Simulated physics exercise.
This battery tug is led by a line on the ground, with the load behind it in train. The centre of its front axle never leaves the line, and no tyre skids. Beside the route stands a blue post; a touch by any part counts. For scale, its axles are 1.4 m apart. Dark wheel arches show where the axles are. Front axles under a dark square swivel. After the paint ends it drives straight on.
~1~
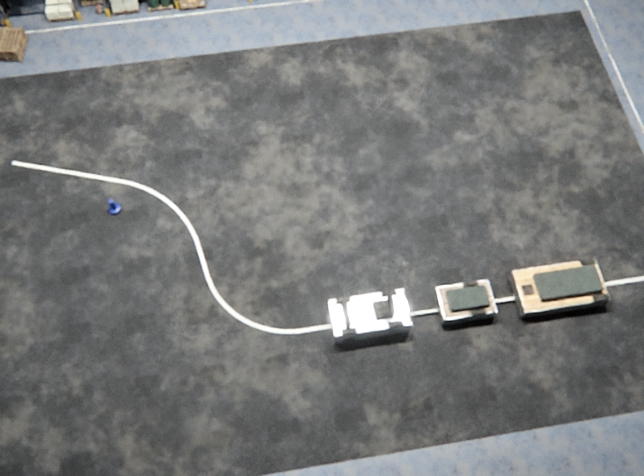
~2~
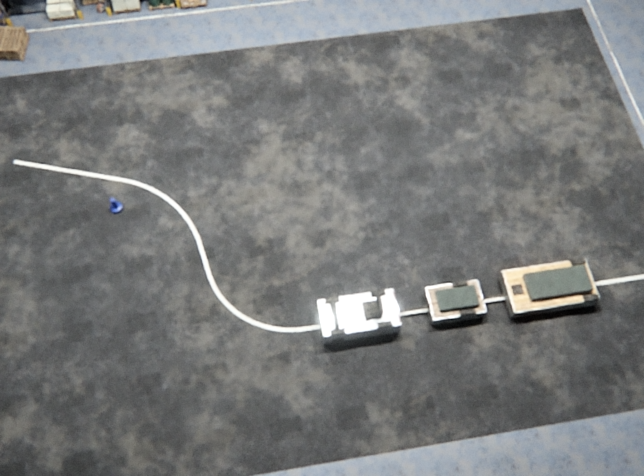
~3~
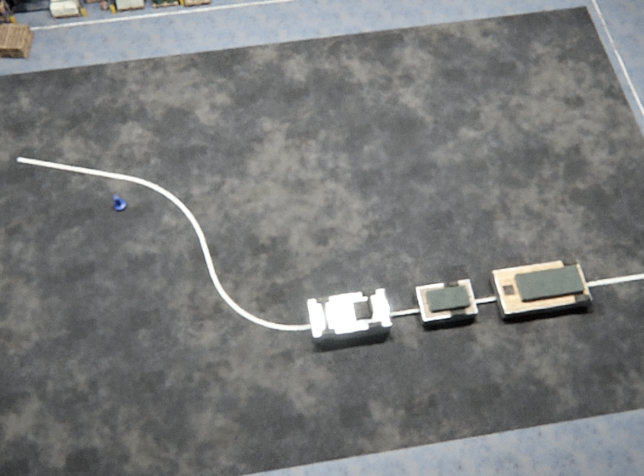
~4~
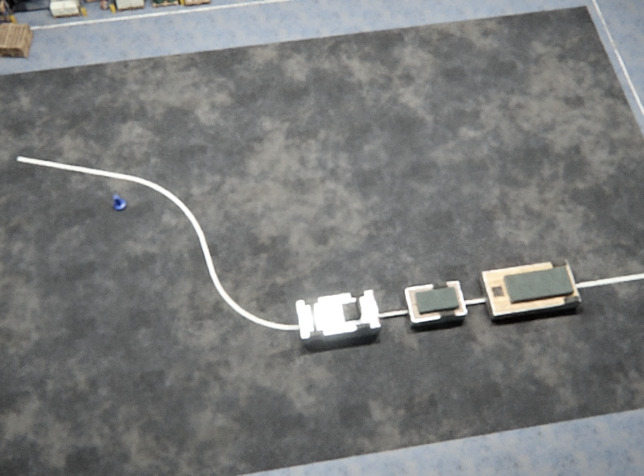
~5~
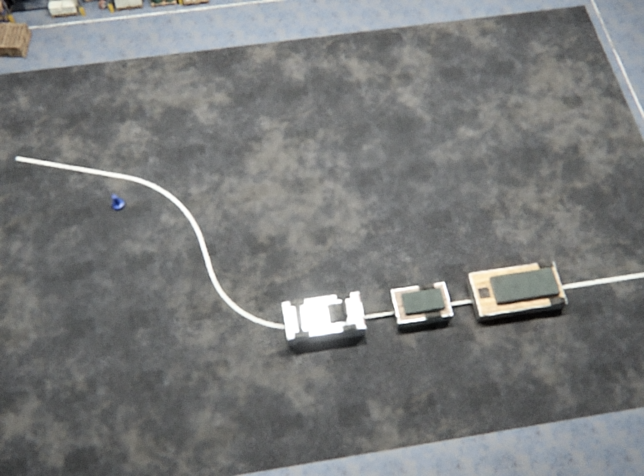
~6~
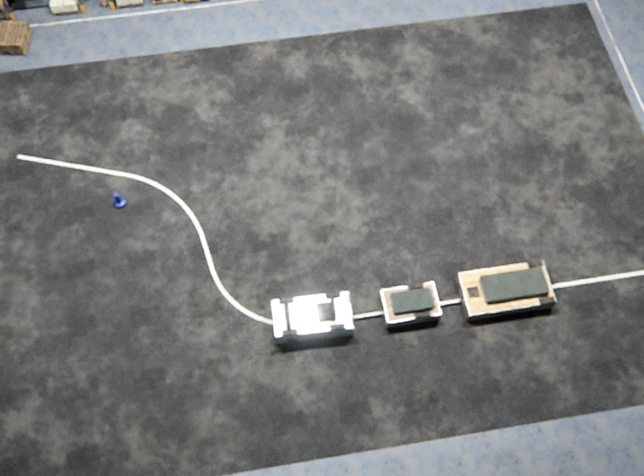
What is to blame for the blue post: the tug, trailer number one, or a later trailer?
It is trailer number one.
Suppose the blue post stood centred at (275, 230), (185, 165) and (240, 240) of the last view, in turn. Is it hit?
First missed, second missed, third struck.
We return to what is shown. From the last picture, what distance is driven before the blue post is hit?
About 11.0 m.
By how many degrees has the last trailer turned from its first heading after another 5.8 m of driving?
Some 5°.
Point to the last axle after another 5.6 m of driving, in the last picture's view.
Near (388, 304).
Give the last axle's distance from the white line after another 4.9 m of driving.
Some 0 cm off it.
With 4.0 m more driven, the last axle is at (429, 299) of the last picture, on the line.
With 8.1 m more driven, the last axle is at (319, 296) of the last picture, 65 cm off the line.
With 11.0 m more driven, the last axle is at (246, 256) of the last picture, 115 cm off the line; the first trailer has hit blue.
With 12.1 m more driven, the last axle is at (221, 238) of the last picture, 60 cm off the line.
With 20.2 m more driven, the last axle is at (15, 152) of the last picture, 15 cm off the line; 1 of 1 struck in all.
